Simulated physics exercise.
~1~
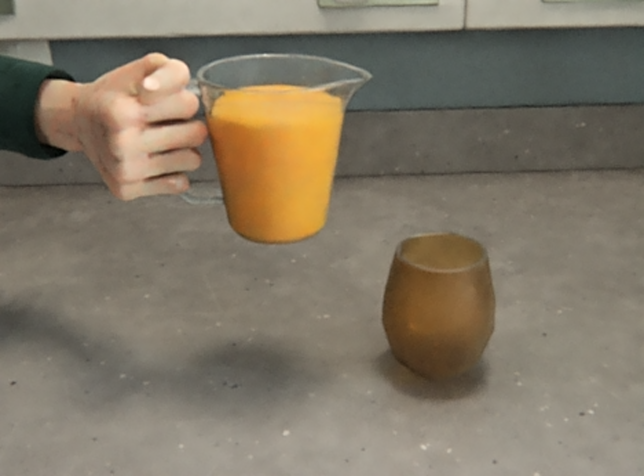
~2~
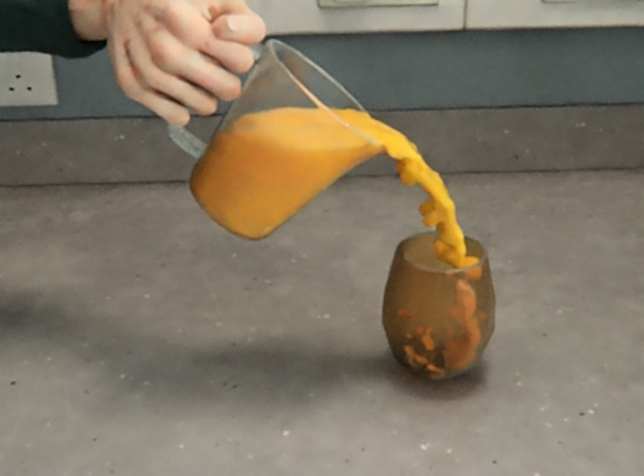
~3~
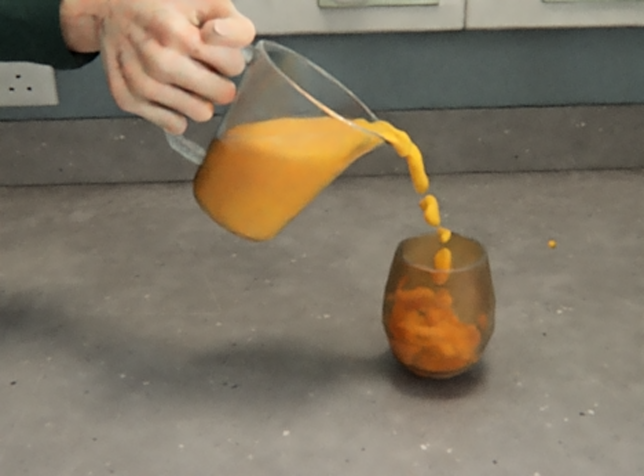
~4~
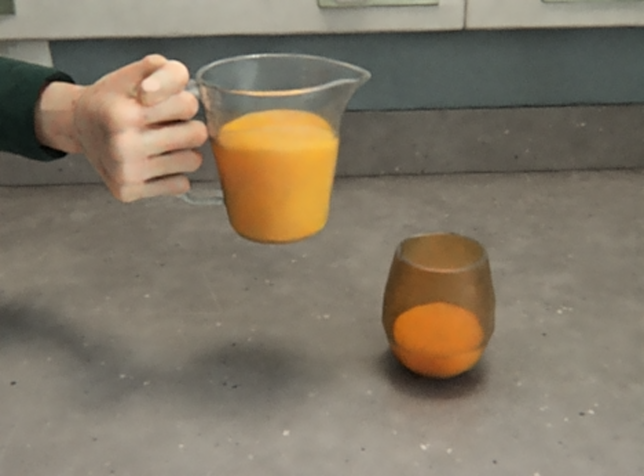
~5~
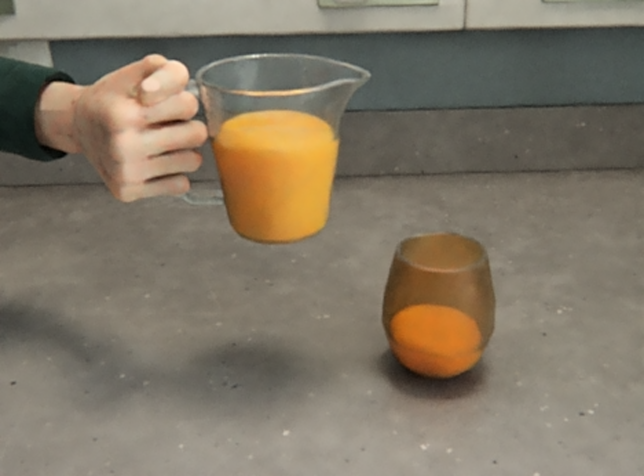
A hand in a dark green sleeve holds up a clear glass jug of bright orange juice above a speckled grey worktop, seen from the front and slightly above. To its right stands an empty, round-bellied, brownish glass, with a blue-grey wall behind. The hand tips the jug to the right, and juice pours from the spout in a lumpy stream, splashing inside the glass. The stream thins into separate blobs, and a small drop appears to the right of the glass. The jug returns upright, still mostly full, while the juice settles level in the glass, filling a little under half.
